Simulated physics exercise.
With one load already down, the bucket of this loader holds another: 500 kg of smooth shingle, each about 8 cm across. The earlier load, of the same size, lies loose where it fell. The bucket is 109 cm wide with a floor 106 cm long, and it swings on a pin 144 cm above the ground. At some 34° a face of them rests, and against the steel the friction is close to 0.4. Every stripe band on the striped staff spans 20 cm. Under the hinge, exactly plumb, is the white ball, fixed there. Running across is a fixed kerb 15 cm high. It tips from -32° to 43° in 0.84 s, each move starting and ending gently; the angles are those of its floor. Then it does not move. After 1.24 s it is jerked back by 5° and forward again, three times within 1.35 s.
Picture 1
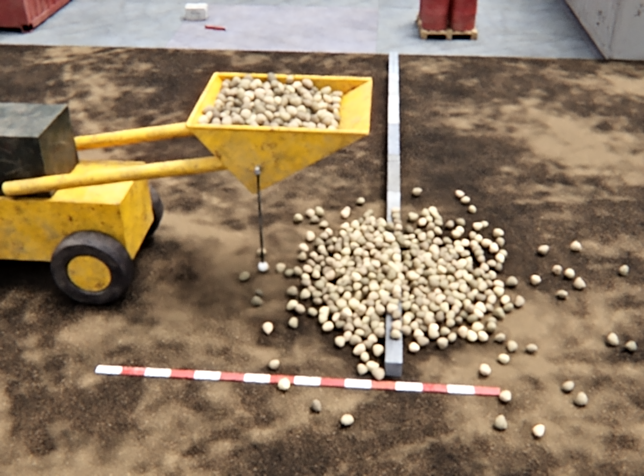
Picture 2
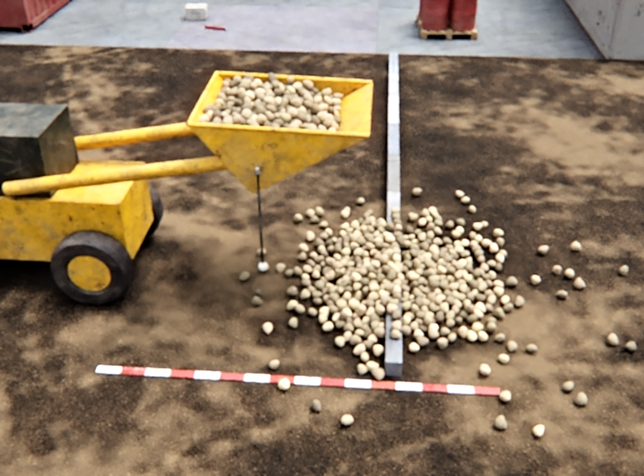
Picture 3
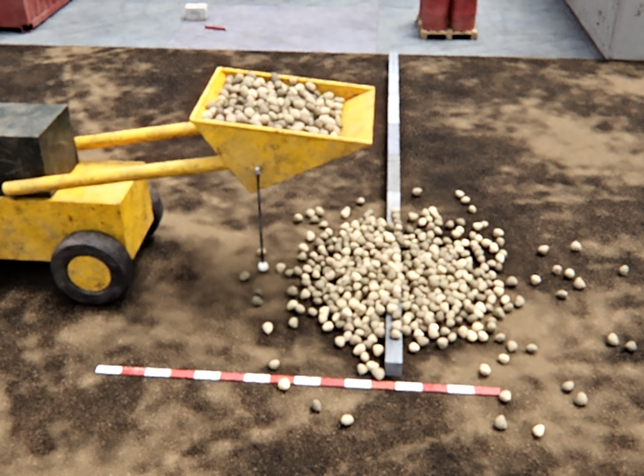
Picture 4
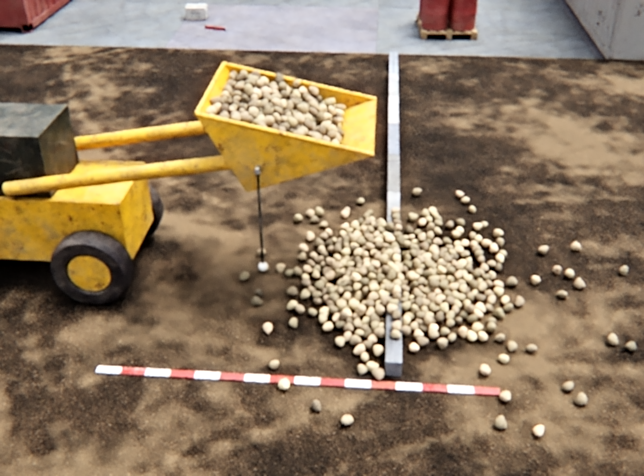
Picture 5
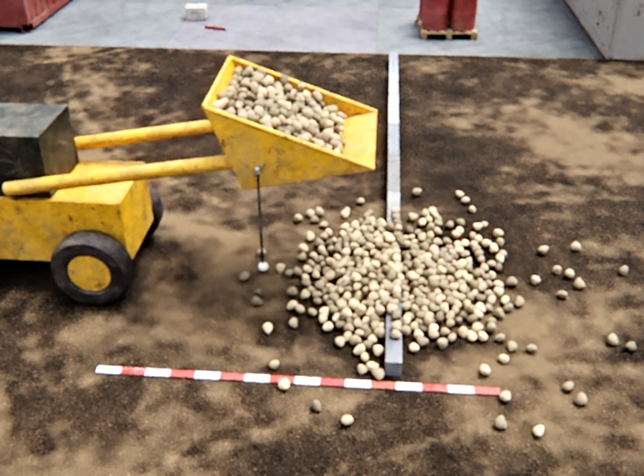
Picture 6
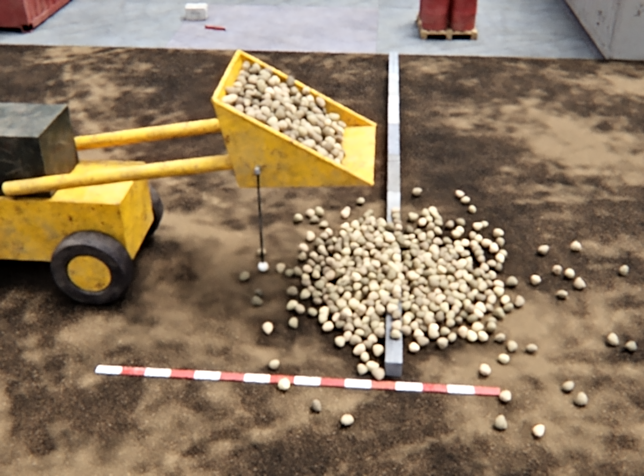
In this clip, a yellow loader's raised bucket, full of pale rounded stones, gradually tilts forward to the right, its back edge rising and front lip lowering, while a loose pile of similar stones lies motionless across a grey kerb.
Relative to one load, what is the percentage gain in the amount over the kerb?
A gain of about 53 per cent.
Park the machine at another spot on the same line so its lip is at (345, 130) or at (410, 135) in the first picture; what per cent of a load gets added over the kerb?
Roughly 30 per cent, then 90 per cent.
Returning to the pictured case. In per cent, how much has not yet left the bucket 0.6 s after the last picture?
Held: Around 65 % of the load.
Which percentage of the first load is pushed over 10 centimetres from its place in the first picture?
Some 25 percent, give or take.
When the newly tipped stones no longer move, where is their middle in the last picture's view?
Near (399, 268).
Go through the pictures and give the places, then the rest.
The first frame shows lip at (368, 133), floor tilted -32°, highest stones at (266, 90). The earlier load is highest near (389, 256), 26 cm above ground level, 57 % on this side of the kerb, 43 % over the kerb.
In the second frame, the bucket is at -31°, its lip at (369, 136); the top of the load is at (267, 90).
In the third frame, the bucket is at -26°, its lip at (371, 143); the top of the load is at (254, 83).
In the fourth frame, the bucket is at -20°, its lip at (373, 155); the top of the load is at (241, 80).
The fifth frame shows lip at (374, 169), floor tilted -13°, highest stones at (240, 79).
The sixth frame shows lip at (372, 184), floor tilted -4°, highest stones at (246, 74).
Then, 0.3 s after the last picture the floor is at 31°; in per cent of one load, 100 in the bucket, 57 on this side of the kerb, 43 over the kerb; the foremost stones are at (588, 289).
Then, 0.6 s after the last picture the floor is at 43°; in per cent of one load, 66 in the bucket, 91 on this side of the kerb, 43 over the kerb; the foremost stones are at (588, 289).
Then, 2.7 s after the last picture the floor is at 43°; in per cent of one load, 0 in the bucket, 104 on this side of the kerb, 96 over the kerb; the foremost stones are at (620, 327).
Then, 5.4 s after the last picture the floor is at 43°; in per cent of one load, 0 in the bucket, 104 on this side of the kerb, 96 over the kerb; the foremost stones are at (620, 327). Net gain over the kerb, 53.
